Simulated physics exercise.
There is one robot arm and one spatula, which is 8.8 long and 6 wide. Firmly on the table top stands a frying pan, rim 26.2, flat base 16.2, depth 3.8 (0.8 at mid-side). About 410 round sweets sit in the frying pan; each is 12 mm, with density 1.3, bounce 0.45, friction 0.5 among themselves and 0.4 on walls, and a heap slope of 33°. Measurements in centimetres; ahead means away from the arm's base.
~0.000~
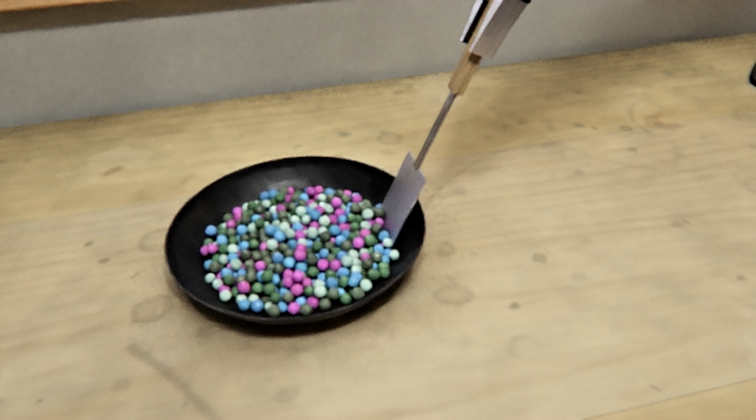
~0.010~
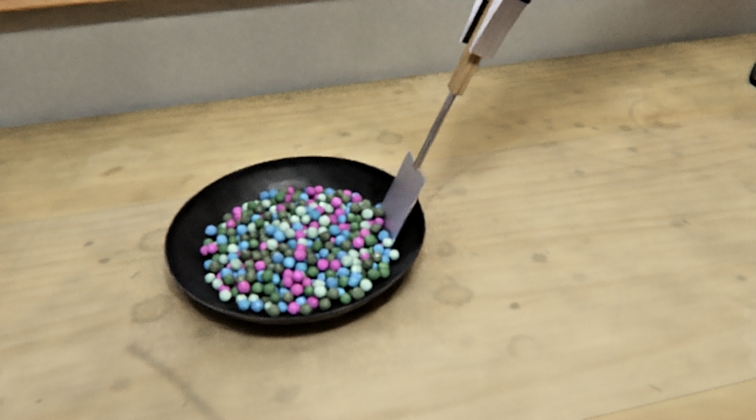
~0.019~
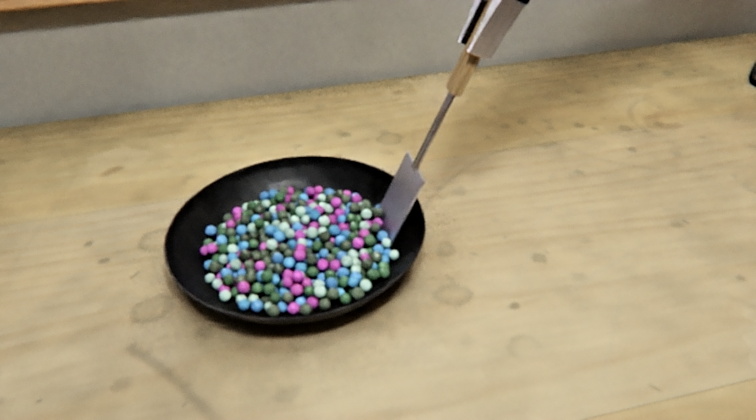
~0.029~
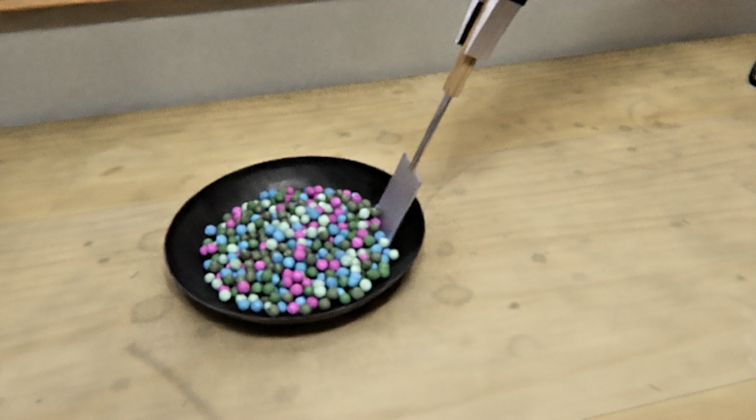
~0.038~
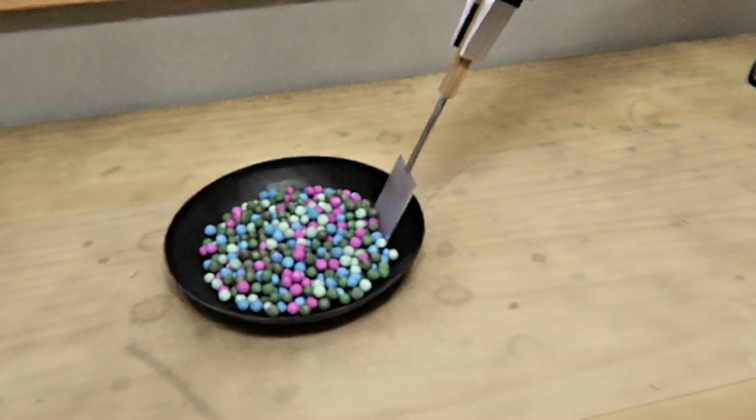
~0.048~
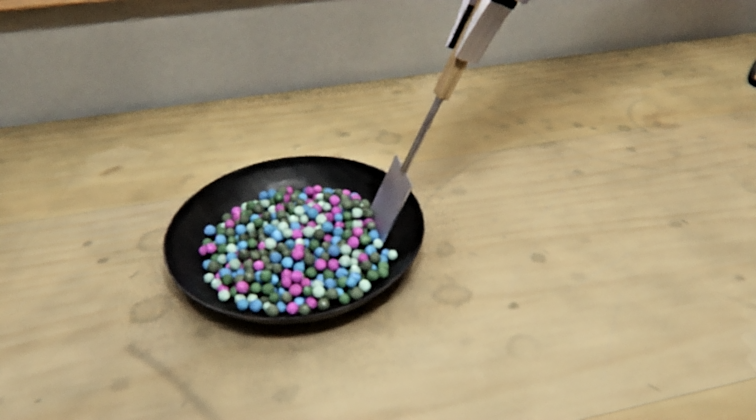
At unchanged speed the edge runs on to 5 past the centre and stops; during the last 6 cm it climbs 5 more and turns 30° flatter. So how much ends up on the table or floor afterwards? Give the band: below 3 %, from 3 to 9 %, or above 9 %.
Band: Below 3 %.
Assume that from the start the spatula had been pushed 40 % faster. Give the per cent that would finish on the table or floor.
Roughly 0 per cent, I'd say.
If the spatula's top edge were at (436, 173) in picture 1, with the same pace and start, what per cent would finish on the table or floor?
I'd estimate around 0 per cent.
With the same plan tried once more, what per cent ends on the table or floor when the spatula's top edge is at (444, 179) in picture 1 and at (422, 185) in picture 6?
Roughly 5 %.
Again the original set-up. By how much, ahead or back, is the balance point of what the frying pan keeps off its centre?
Ahead, by around 2.5 cm.
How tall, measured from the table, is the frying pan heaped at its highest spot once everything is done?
Some 4.5 cm above the table.
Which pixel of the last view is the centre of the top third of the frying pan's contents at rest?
Pixel position: Approx. (239, 251).
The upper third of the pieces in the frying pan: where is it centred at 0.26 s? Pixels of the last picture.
It is centred at roughly (264, 240).
By 0.15 s, sloping 65°, highest piece 4 above the table; 413 in the frying pan.
By 0.26 s, sloping 52°, highest piece 5 above the table; 413 in the frying pan.
By 0.51 s, sloping 35°, highest piece 4 above the table; 413 in the frying pan.
By 1.56 s, sloping 35°, highest piece 4 above the table; 413 in the frying pan.
Final count, 413 in the frying pan. That is 0 % on the table or floor.
